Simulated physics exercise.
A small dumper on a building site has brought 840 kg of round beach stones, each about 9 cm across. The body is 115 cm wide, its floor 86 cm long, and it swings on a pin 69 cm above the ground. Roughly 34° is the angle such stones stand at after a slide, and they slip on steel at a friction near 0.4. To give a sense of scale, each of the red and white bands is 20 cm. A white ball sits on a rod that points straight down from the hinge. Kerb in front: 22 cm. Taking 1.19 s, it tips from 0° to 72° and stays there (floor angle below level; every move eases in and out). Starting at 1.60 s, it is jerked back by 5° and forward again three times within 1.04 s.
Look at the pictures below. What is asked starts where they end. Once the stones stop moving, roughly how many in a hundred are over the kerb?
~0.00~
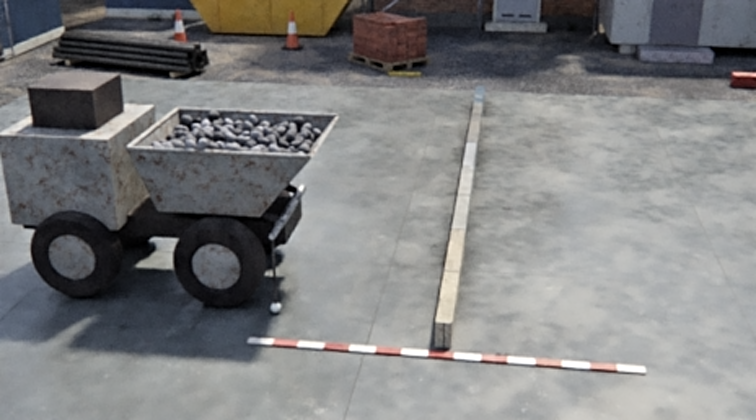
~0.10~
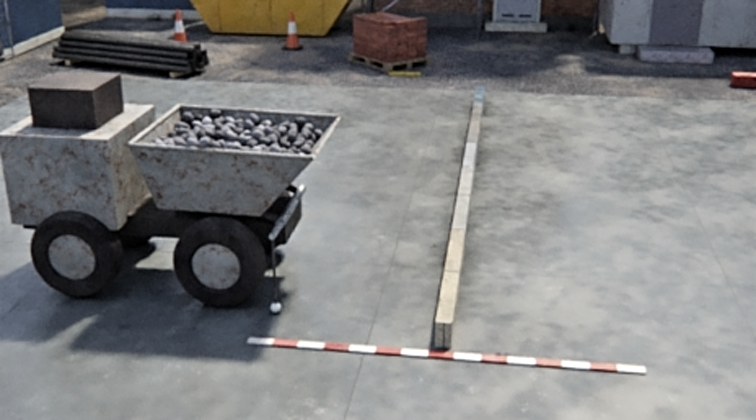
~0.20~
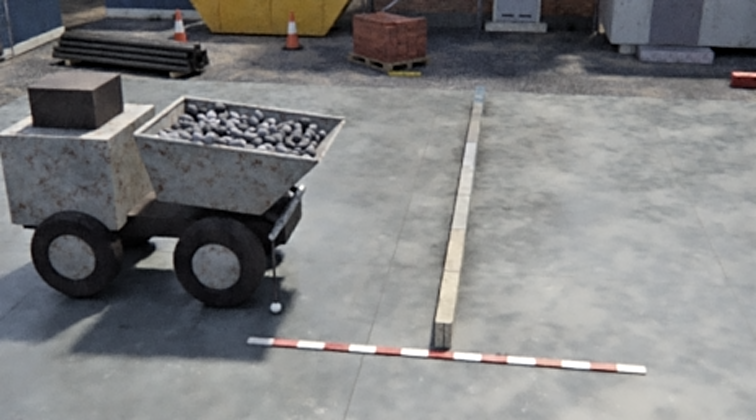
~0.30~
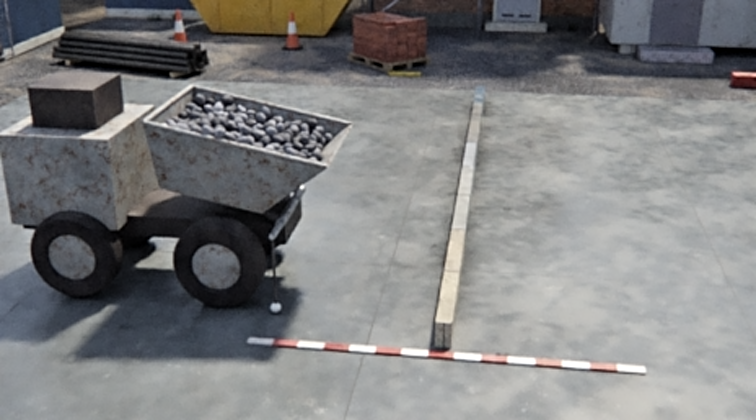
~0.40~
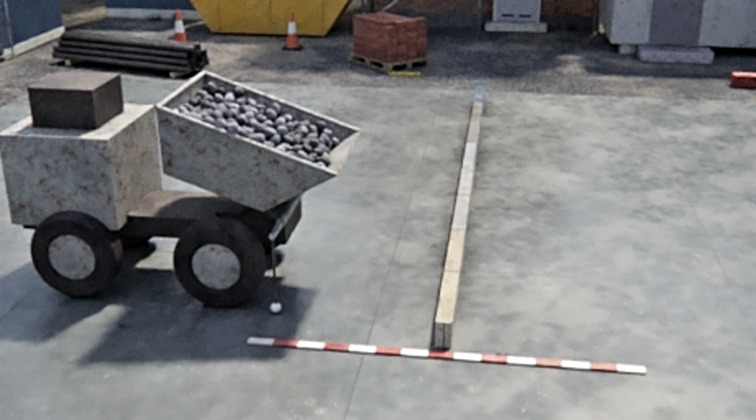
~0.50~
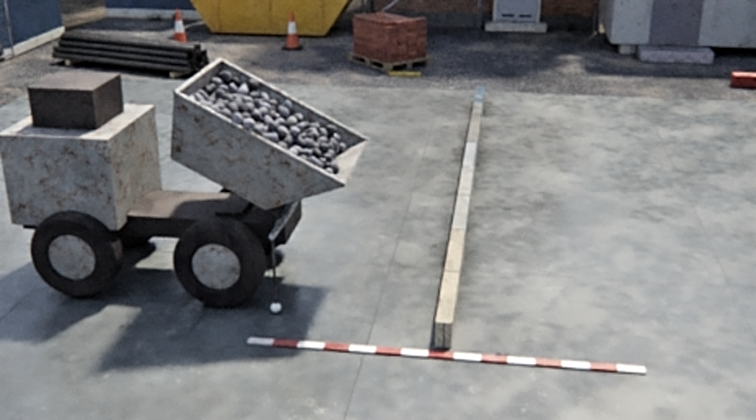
Close to 25 in a hundred.
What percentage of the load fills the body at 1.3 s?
Around 70 per cent, still inside.
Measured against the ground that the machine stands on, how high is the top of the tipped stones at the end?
The top ends up around 44 cm above the machine's ground.
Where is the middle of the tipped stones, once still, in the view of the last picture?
(421, 279).
After 0.9 s the floor is at 61°; 100 % in the body; the foremost stones are at (369, 193).
After 1.3 s the floor is at 72°; 72 % in the body, 28 % on this side of the kerb; the foremost stones are at (441, 272).
After 3.1 s the floor is at 72°; 0 % in the body, 77 % on this side of the kerb, 23 % over the kerb; the foremost stones are past the picture's edge.
After 5.9 s the floor is at 72°; 0 % in the body, 77 % on this side of the kerb, 23 % over the kerb; the foremost stones are past the picture's edge.
